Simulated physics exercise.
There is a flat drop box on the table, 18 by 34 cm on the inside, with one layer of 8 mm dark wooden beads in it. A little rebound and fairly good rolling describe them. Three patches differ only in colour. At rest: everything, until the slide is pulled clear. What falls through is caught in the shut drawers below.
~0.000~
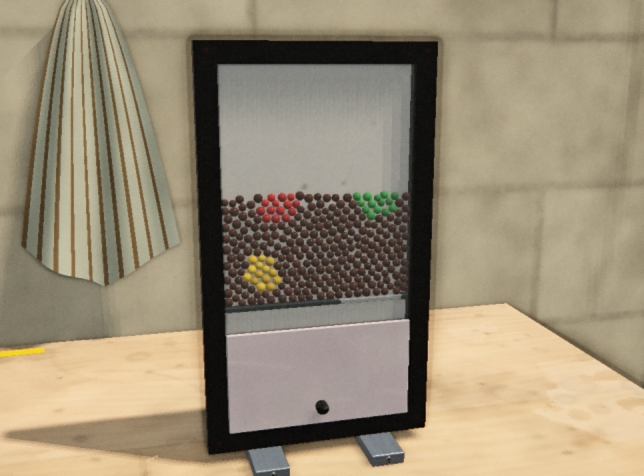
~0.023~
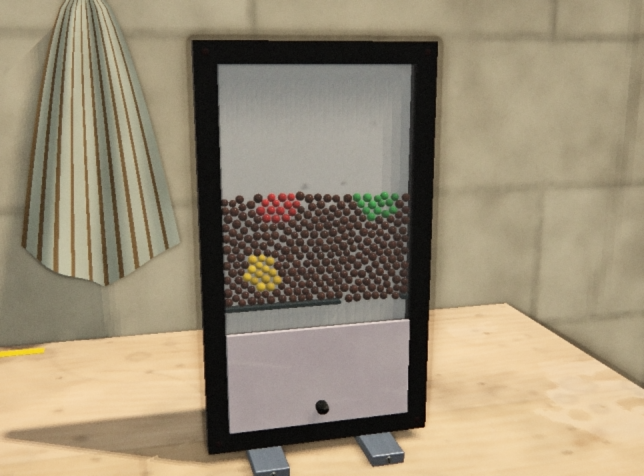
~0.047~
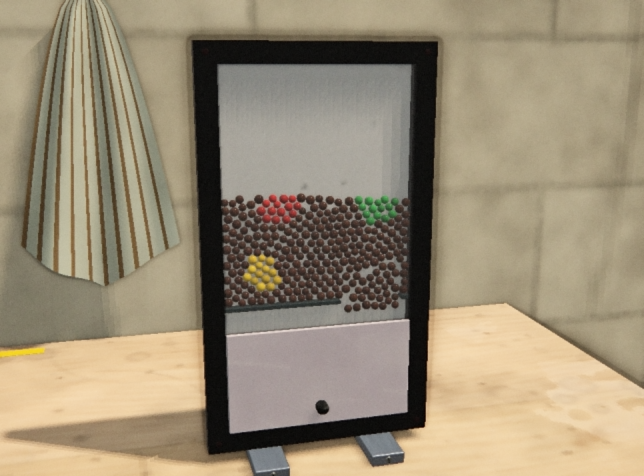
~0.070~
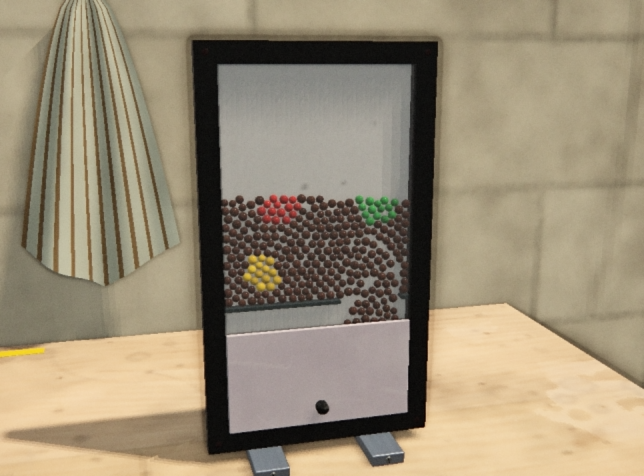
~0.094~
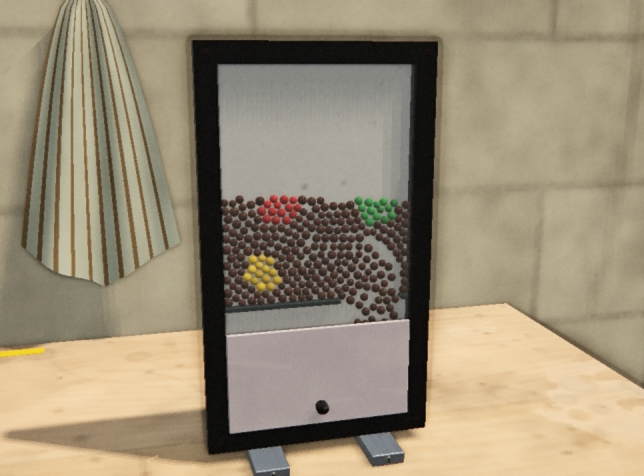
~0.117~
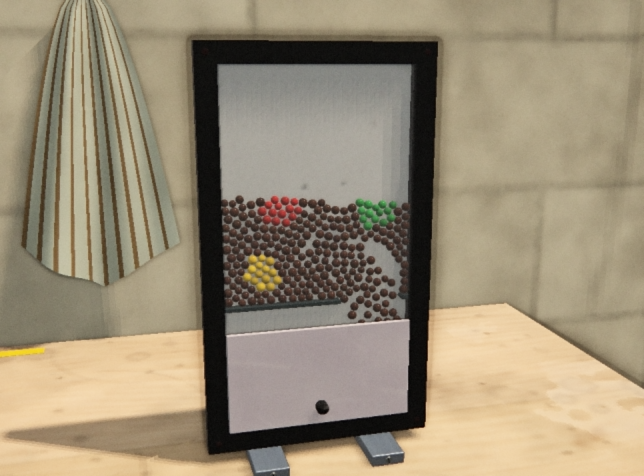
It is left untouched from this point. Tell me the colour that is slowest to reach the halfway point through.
I would say red.
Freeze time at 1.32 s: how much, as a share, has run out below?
Close to 75 percent at that moment.
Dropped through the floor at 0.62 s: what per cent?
About 60 per cent.
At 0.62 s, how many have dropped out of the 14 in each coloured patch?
Count out below - yellow 0, green 14, red 8.
After 0.27 s, 35 % are out; out of 14, yellow 0, green 0, red 0.
After 0.62 s, 60 % are out; out of 14, yellow 0, green 14, red 9.
After 1.32 s, 75 % are out; out of 14, yellow 0, green 14, red 14.
At rest by 1.9 s, 75 % are out; out of 14, yellow 0, green 14, red 14; half out at yellow never, green 0.34 s, red 0.60 s.
